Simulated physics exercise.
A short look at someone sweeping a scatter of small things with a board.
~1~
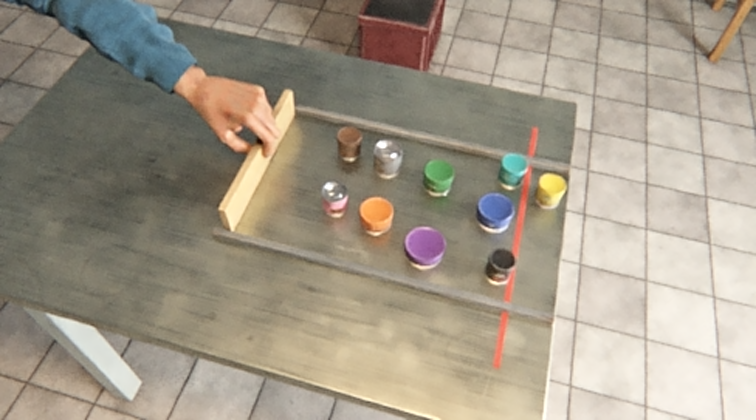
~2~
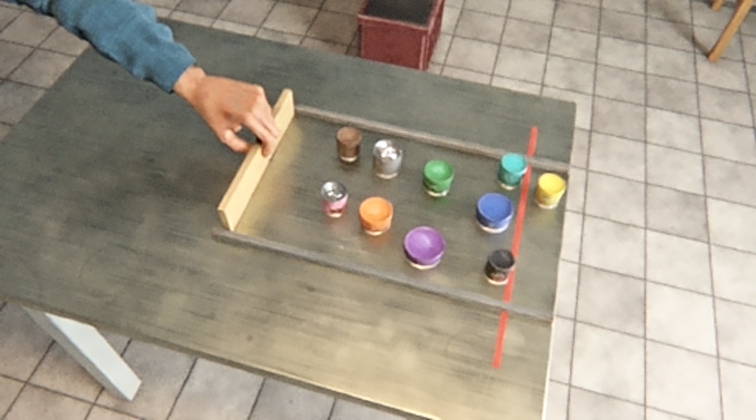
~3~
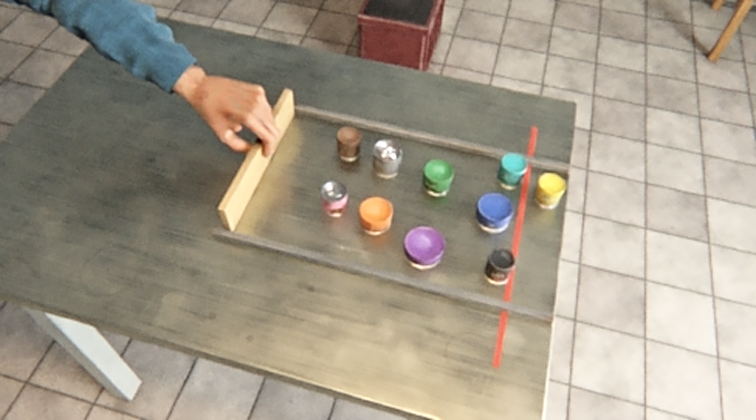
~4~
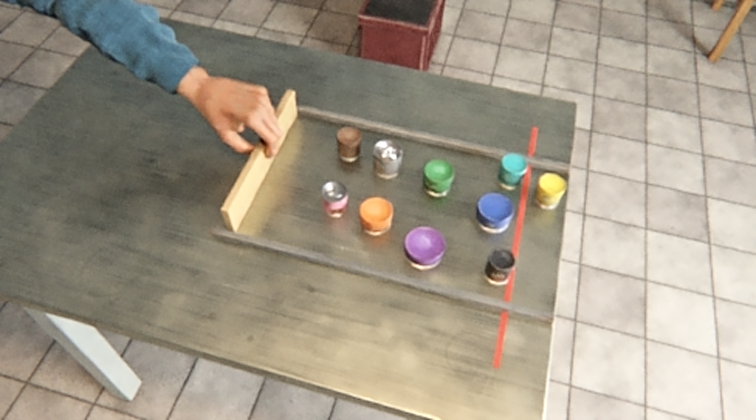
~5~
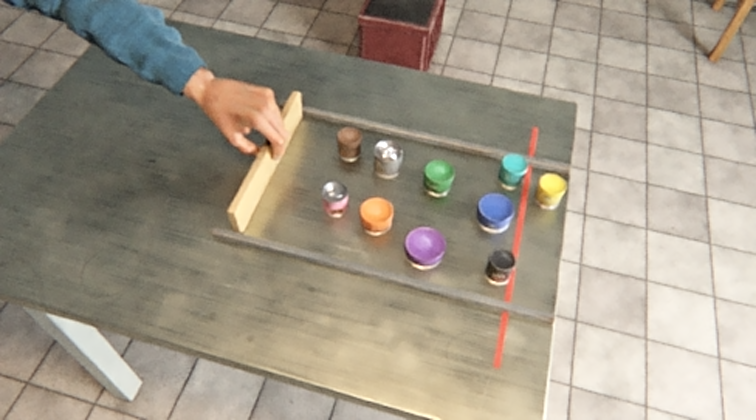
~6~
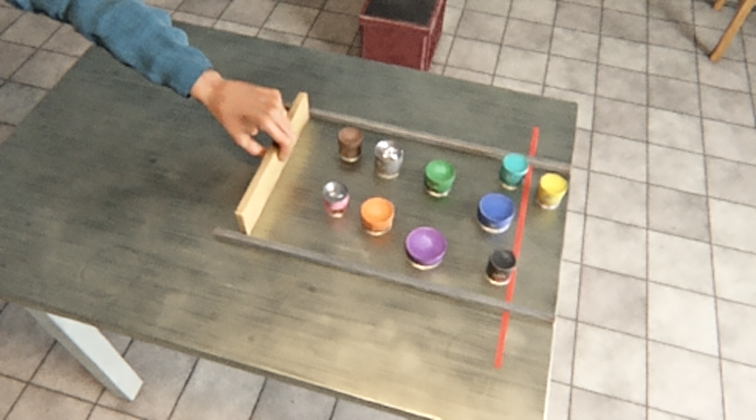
A hand sliding a wooden board slightly right across a dark table, the scattered colourful little pots ahead staying almost still.
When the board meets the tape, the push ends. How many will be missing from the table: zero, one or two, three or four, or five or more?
Drops: A single one or a pair.
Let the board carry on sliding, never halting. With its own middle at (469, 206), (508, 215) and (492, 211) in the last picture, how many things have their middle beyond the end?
Place by place: 0, 1 and 0.
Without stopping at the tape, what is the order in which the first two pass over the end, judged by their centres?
First the blue pot, next the black tin.
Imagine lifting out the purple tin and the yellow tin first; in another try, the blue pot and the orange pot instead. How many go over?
Fallen: 0, and 1 in the other try.
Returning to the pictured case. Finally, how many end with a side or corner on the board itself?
In total, 4.
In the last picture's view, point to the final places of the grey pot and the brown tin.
Positions - first (540, 205), then (541, 184).
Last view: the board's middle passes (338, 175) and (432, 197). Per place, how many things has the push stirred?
Counts: 2 / 7.
A little later, none off yet; yellow tin at rest near (550, 191); black tin at rest near (501, 266); turquoise tin at rest near (513, 171).
When it is over, the number that fall off is one or two; down, blue pot and black tin.
